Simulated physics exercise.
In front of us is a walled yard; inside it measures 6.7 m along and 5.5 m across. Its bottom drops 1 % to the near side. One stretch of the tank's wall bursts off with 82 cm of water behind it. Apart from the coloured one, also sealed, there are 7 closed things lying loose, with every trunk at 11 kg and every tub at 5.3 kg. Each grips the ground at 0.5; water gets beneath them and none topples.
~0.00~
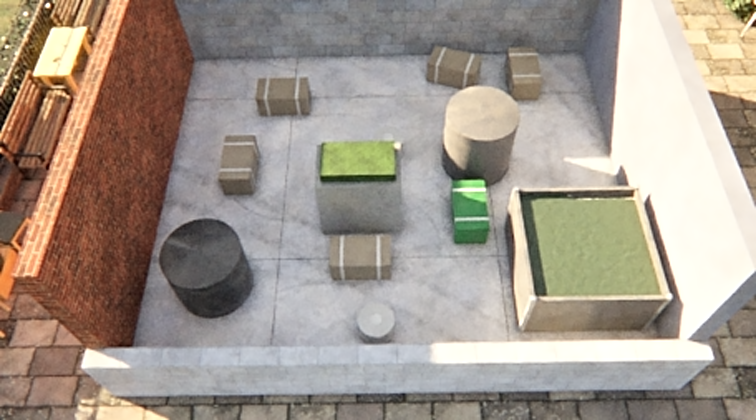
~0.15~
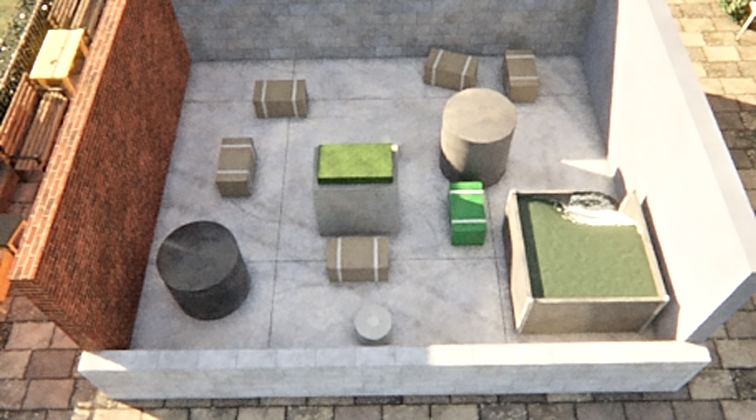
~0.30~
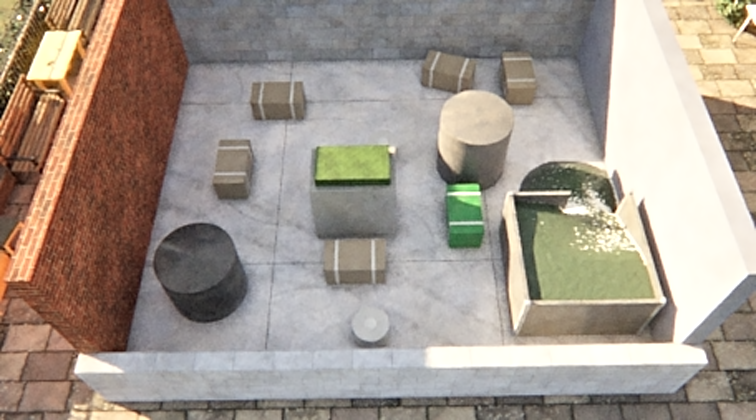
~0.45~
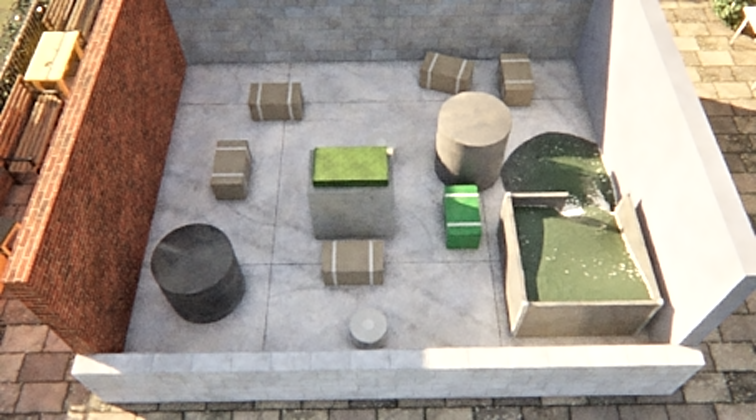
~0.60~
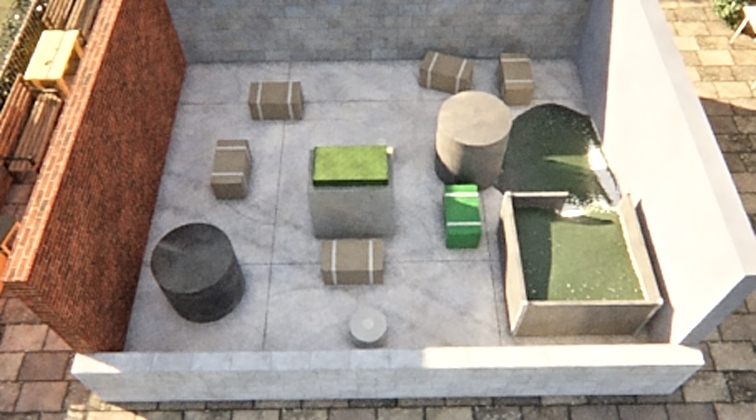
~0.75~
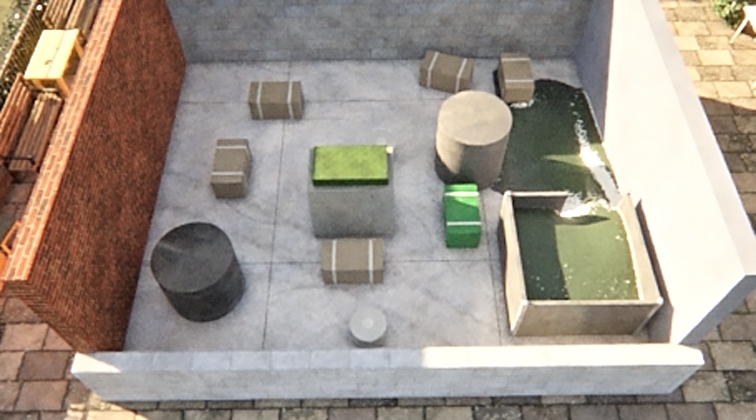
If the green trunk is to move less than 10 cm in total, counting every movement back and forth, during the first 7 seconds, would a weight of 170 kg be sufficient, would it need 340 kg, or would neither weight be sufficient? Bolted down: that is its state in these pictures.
Doubling the load is unnecessary.
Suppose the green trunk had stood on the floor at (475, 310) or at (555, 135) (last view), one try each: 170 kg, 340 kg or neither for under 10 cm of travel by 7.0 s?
Light one suffices, then light one suffices.
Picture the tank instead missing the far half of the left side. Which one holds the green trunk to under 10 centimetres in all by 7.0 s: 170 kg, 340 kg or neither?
Result: Greater mass required.
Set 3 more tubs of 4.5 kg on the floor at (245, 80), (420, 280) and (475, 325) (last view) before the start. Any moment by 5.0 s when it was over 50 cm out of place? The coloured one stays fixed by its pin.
Results, in sequence: Exceeded / not exceeded / not exceeded.
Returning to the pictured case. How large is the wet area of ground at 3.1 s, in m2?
Roughly 17 m2.
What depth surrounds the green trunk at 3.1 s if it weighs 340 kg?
Something like 0 centimetres.
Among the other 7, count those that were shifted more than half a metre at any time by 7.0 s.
5.
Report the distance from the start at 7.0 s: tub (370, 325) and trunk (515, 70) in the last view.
Shift from start, in order: 0 cm; 500 cm.
After 1.4 s the green trunk would be 0 cm from its start with 170 kg and 0 cm from its start with 340 kg; 0 cm of water round it then.
After 3.1 s the green trunk would be 0 cm from its start with 170 kg and 0 cm from its start with 340 kg; 0 cm of water round it then.
After 4.9 s the green trunk would be 0 cm from its start with 170 kg and 0 cm from its start with 340 kg; 1 cm of water round it then.
After 7.0 s the green trunk would be 0 cm from its start with 170 kg and 0 cm from its start with 340 kg; 2 cm of water round it then.
